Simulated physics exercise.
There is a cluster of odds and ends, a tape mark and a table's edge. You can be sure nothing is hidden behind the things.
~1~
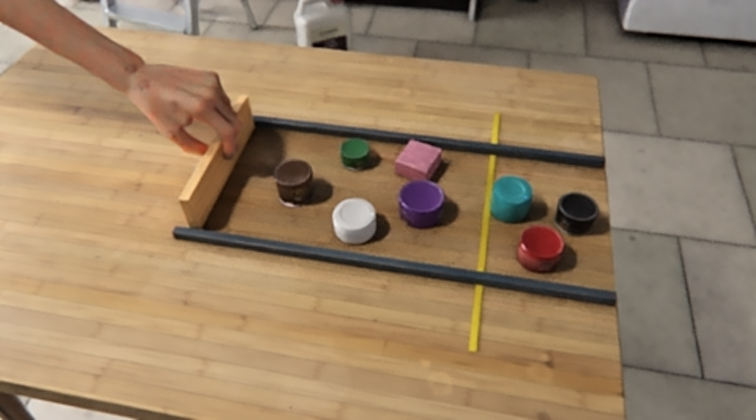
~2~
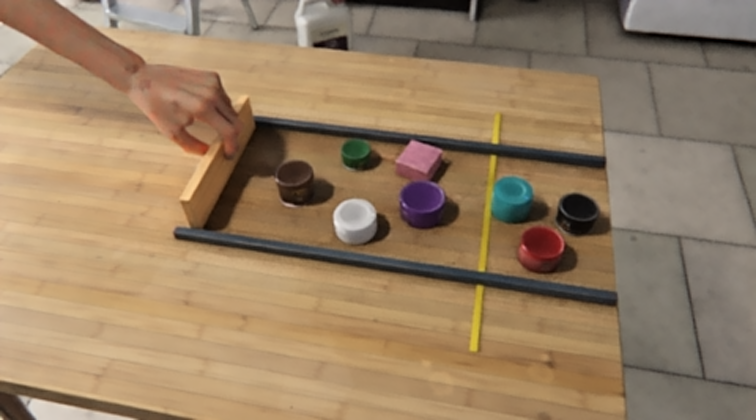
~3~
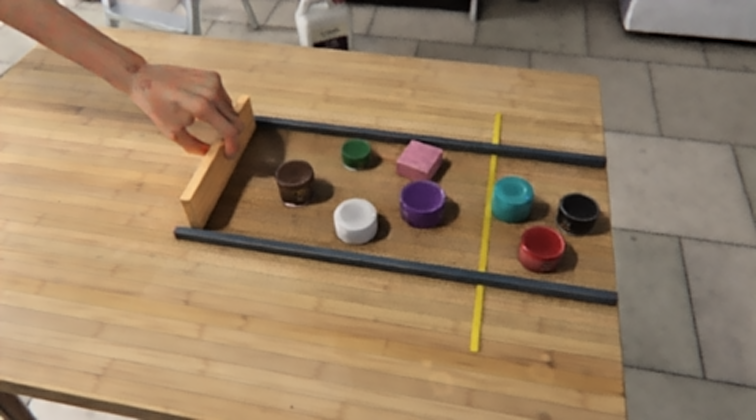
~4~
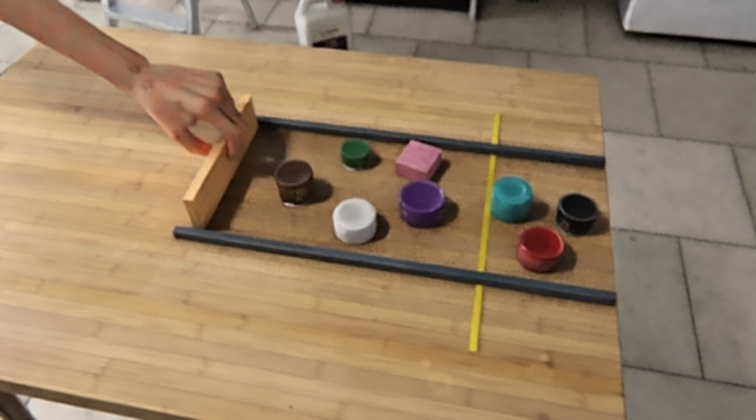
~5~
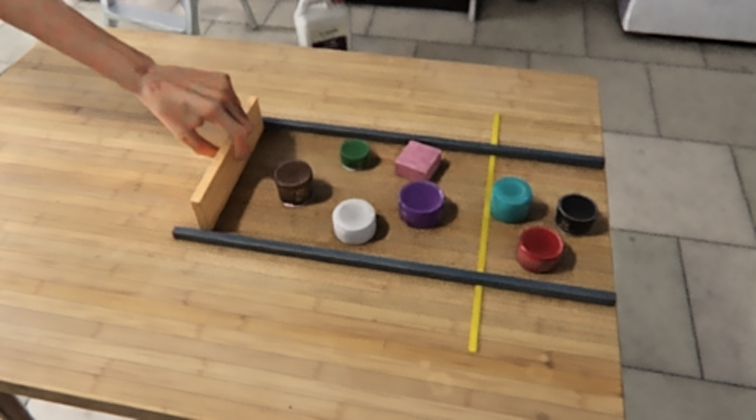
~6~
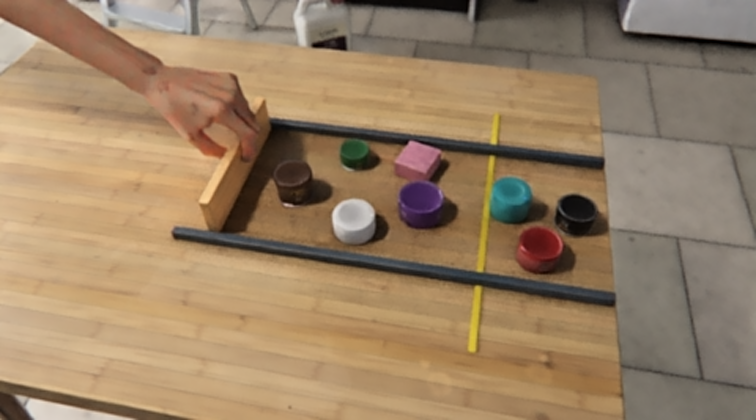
On a wooden table, a hand held a board upright behind scattered small tubs, lids and a pink block between two dark rails, then slid it slightly right while the other things stayed still.
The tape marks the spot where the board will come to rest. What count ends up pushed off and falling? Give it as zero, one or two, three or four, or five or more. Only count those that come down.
The count that falls is zero.
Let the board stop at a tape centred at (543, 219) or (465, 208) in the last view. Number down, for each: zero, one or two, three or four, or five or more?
Taking the spots in order - 1 or 2, then no fall at all.
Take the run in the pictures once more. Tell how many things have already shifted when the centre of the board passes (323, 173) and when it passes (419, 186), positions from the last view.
First 1 and then 6.
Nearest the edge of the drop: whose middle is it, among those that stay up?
Answer: The black tin.
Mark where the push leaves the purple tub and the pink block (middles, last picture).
Roughly (548, 231); the other one roughly (537, 172).
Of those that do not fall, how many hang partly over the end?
That would be 0.
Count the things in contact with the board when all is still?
Contact count: 3.
Soon after, none off yet; black tin at rest near (575, 215); red tub at rest near (539, 250); turquoise lid at rest near (510, 200).
Then, none off yet; black tin at rest near (575, 215); red tub at rest near (539, 250); turquoise lid moved a little near (532, 200).
At rest, the number that fall off is zero.
